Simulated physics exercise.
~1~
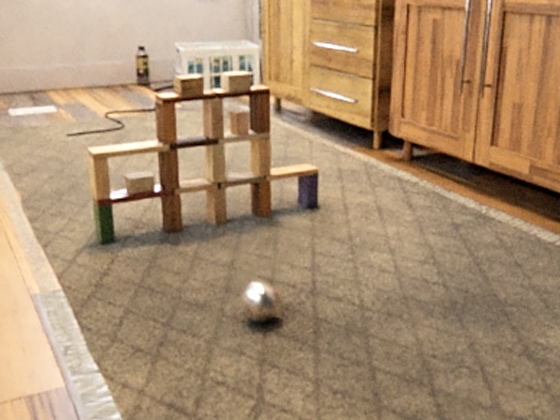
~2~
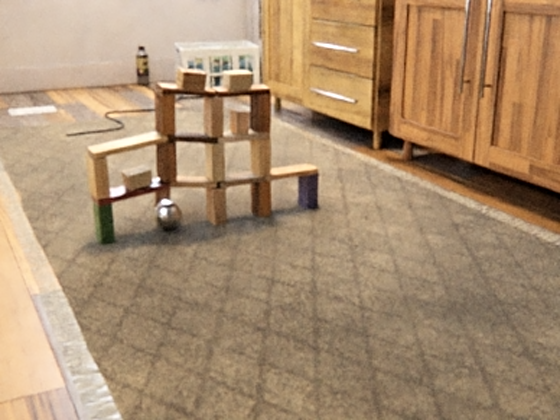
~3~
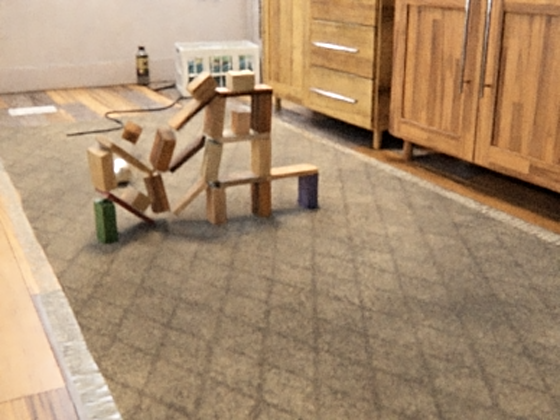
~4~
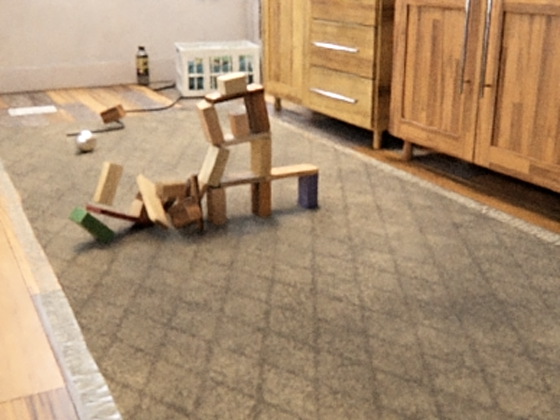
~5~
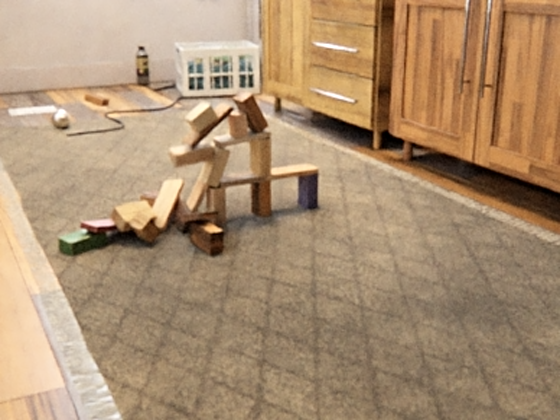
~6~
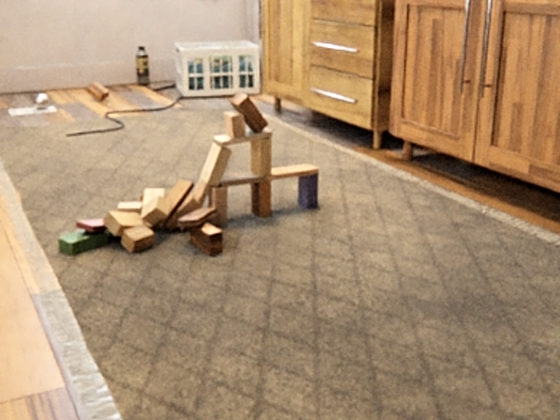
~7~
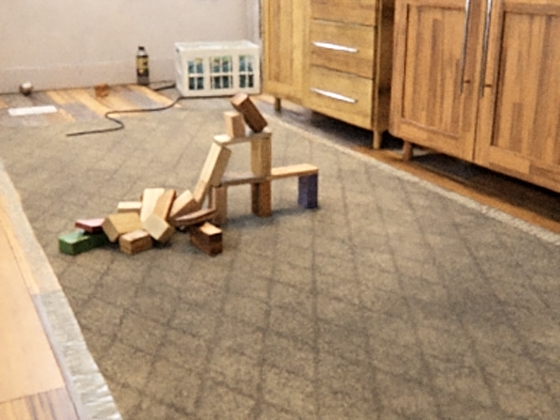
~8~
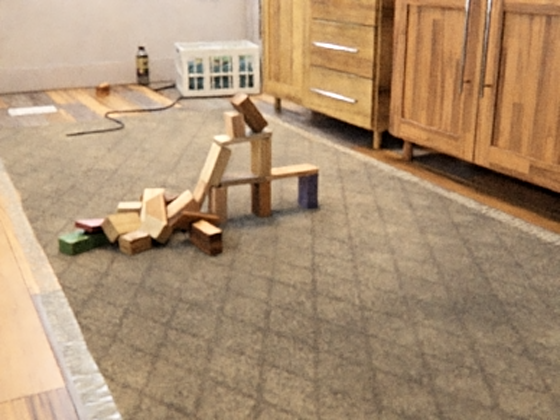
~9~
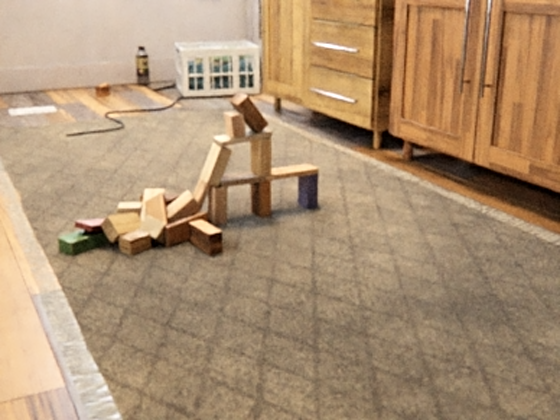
A wooden block structure is struck by a rolling steel ball and its left side collapses.
